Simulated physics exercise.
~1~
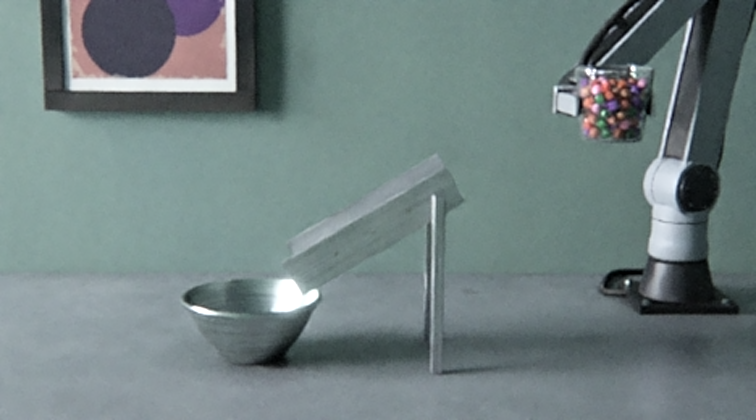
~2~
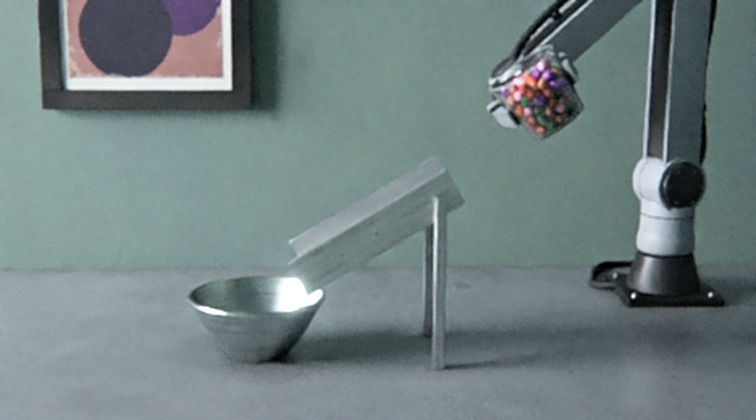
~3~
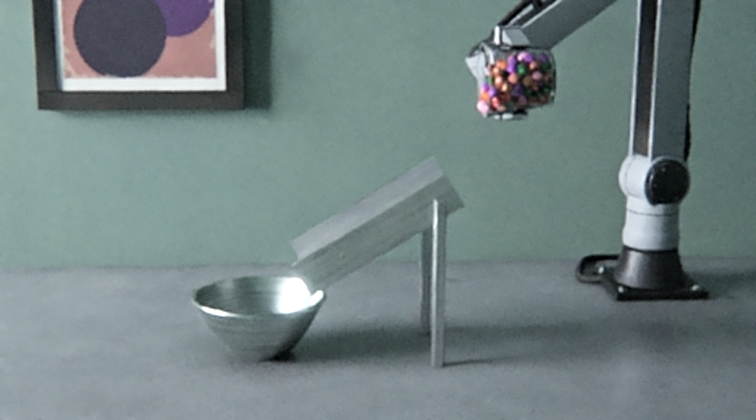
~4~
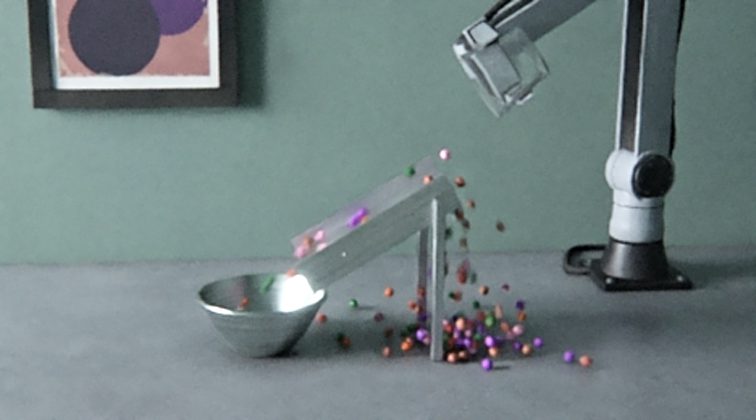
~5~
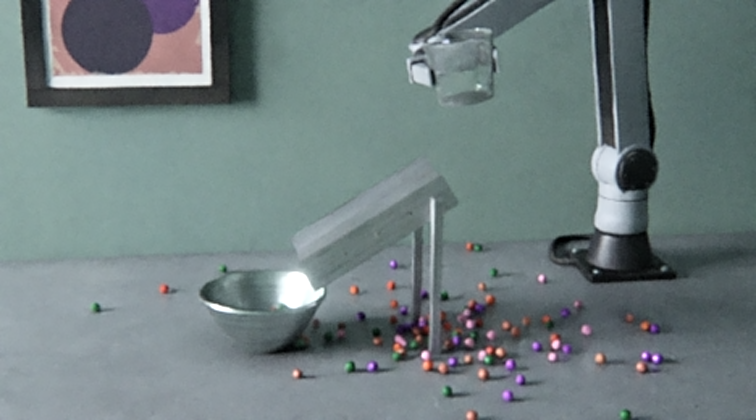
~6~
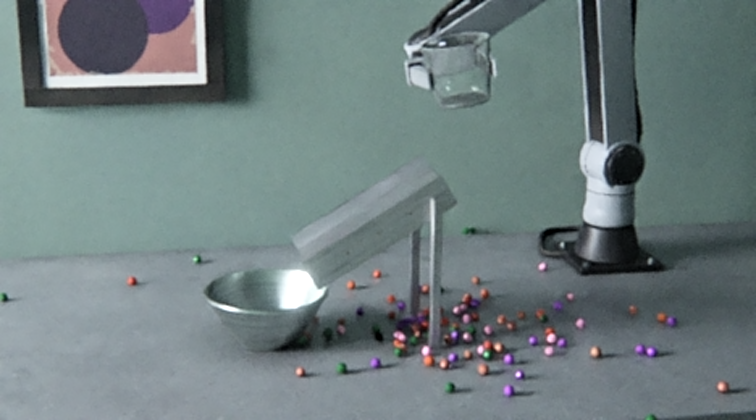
A robot arm tips colourful sweets over a chute, and most scatter across the table.
